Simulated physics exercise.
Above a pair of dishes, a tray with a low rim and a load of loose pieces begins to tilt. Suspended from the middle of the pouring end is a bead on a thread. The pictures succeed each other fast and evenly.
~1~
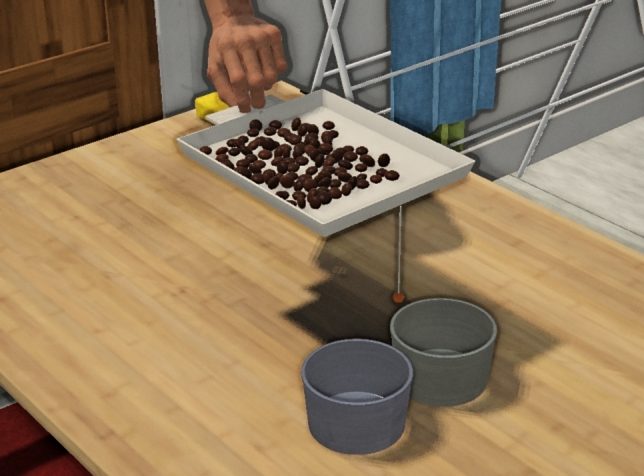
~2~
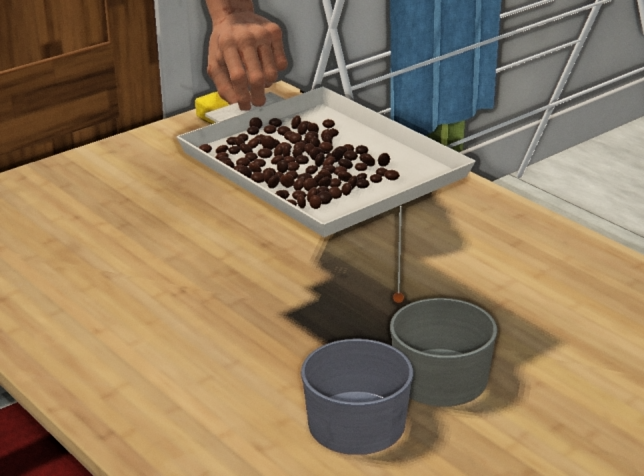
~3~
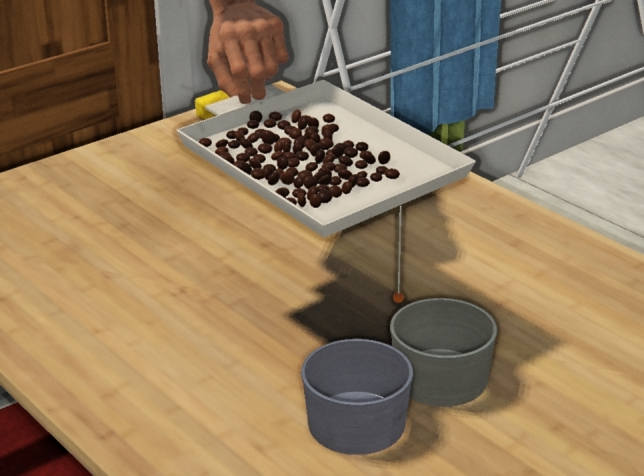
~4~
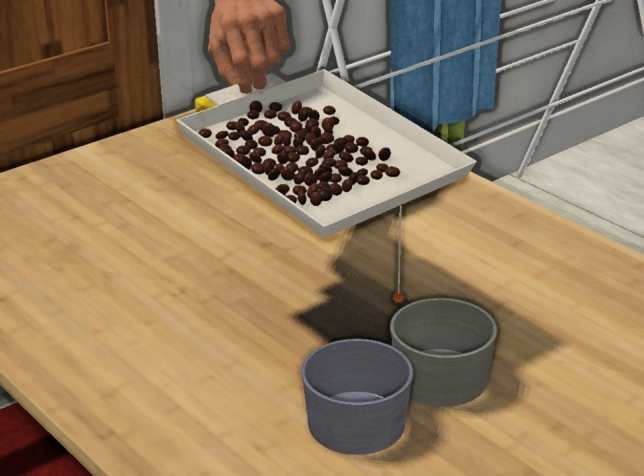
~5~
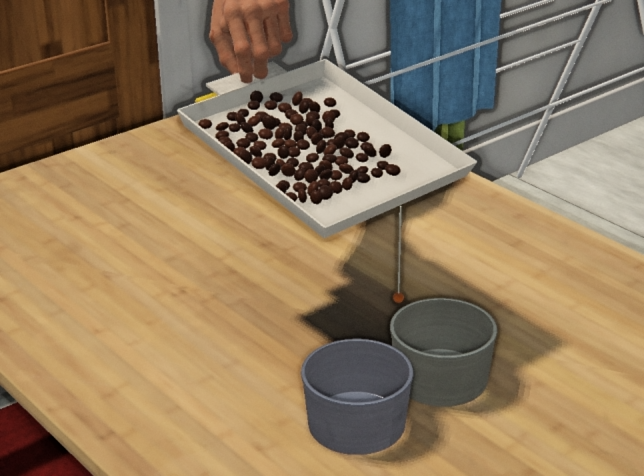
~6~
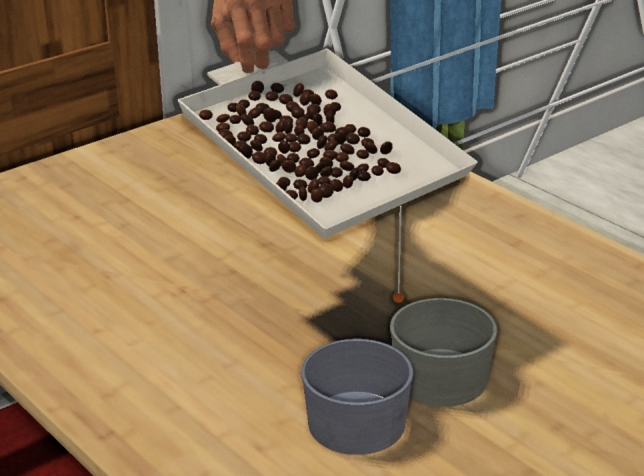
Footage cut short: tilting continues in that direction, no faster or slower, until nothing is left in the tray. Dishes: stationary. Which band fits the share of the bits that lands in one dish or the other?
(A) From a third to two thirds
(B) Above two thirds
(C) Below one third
The answer is B.
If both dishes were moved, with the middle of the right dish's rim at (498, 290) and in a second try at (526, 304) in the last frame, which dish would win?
First try, the dish at left; second try, the dish at left.
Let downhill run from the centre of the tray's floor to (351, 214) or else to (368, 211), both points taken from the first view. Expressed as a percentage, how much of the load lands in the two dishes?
First case: 70 %; second case: 90 %.
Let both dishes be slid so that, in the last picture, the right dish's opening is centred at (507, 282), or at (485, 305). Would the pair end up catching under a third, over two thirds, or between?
First one to two thirds, then beyond two thirds.
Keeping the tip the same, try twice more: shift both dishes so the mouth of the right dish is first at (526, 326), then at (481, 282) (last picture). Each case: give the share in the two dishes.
Roughly 20% the first time and 30% the second time.
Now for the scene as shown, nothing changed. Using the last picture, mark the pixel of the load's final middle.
Roughly at (423, 388).
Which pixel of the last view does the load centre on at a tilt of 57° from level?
Centre estimate: (366, 174).
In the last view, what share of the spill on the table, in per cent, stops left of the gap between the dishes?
About 20 percent.
Shortly afterwards, tray tipped steeply; the whole lot on the tray.
Next, tray tipped right over; near a quarter on the tray; near a quarter in the left dish; near a quarter in the right dish; a little outside both; a little in the air.
Some moments later, tray tipped past a quarter turn; near a third in the left dish; near half in the right dish; near a quarter outside both.
In the end, tray tipped past a quarter turn; near a third in the left dish; near half in the right dish; near a quarter outside both.
